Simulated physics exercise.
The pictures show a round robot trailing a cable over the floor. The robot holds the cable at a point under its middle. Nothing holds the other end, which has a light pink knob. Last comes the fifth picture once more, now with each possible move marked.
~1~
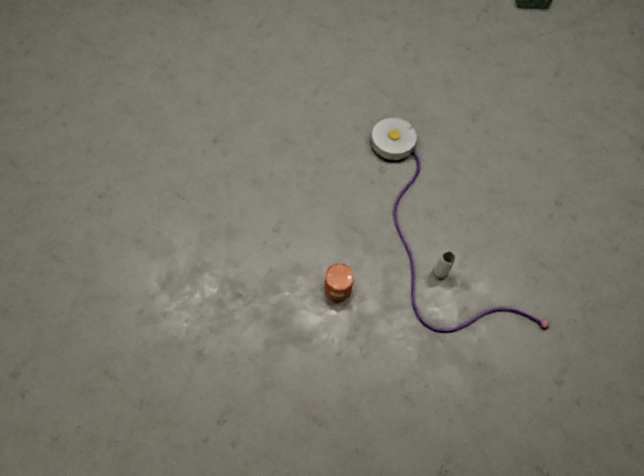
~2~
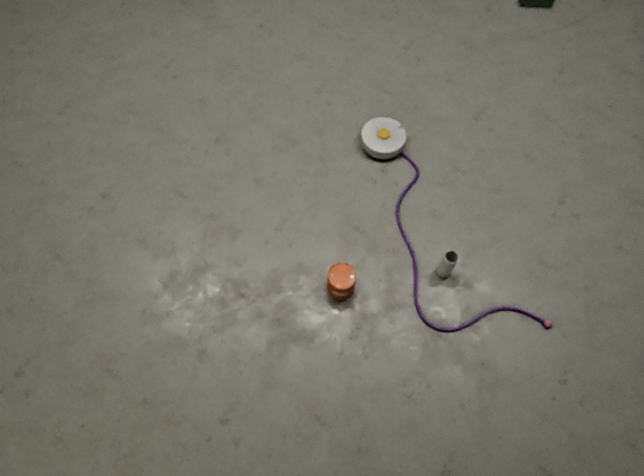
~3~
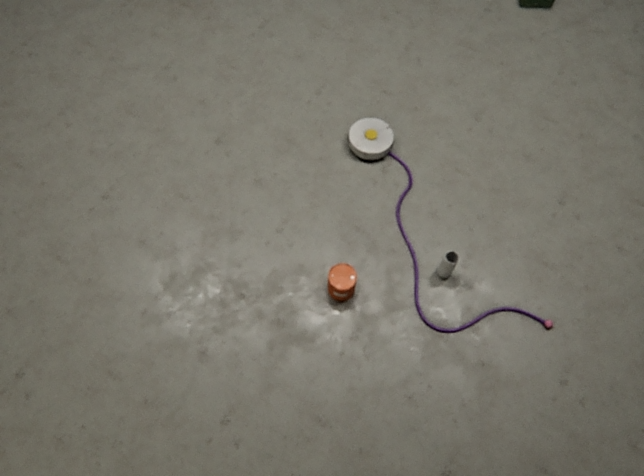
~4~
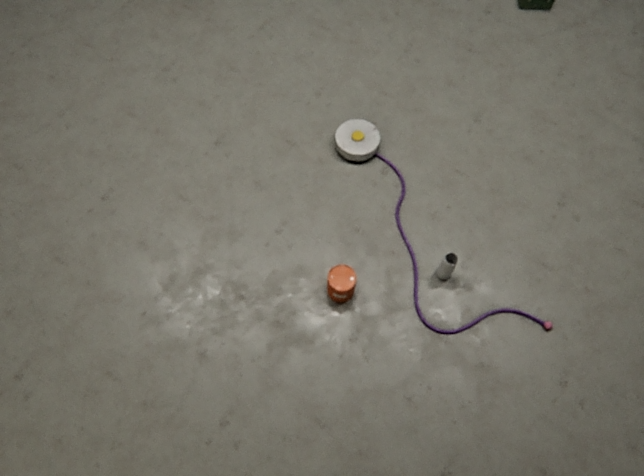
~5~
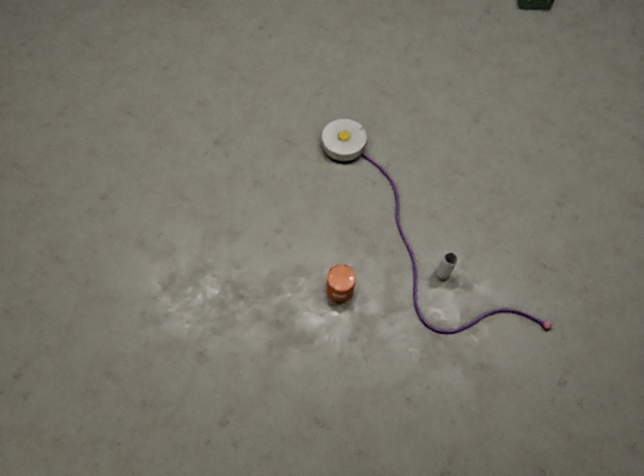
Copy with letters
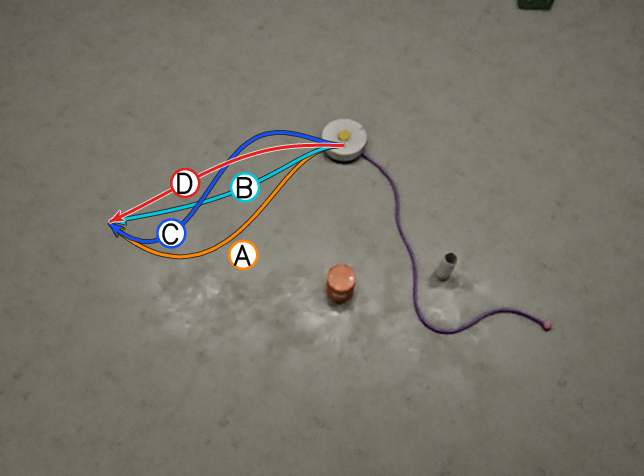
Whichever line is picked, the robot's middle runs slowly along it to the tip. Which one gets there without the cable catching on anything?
The robot should drive B.
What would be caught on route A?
The orange keg.
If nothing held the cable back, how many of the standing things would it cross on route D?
In all, one.
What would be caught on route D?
It is the white post.
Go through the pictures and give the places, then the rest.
The first frame shows white post (445, 265); robot (393, 140); free end (545, 324).
The second frame shows robot (383, 139); free end (548, 324).
The third frame shows robot (371, 140); white post (448, 265).
The fourth frame shows robot (357, 141); orange keg (341, 284).
The fifth frame shows robot (344, 141); free end (547, 325); orange keg (341, 284); white post (447, 266).
On the marked copy, A from (344, 145) via (240, 230) to (111, 225); B from (344, 145) via (234, 192) to (113, 221); C from (344, 145) via (223, 169) to (110, 223); D from (344, 145) via (226, 164) to (110, 221).
Following B. Soon after the start, robot (263, 174), middle of the cable (404, 262), free end (547, 325).
Later, robot (174, 205), middle of the cable (345, 249), free end (518, 315).
In the end, robot (105, 218), middle of the cable (283, 244), free end (455, 291); nothing has been touched.
As for the rest, A meets the orange keg; C meets the white post; D meets the white post.
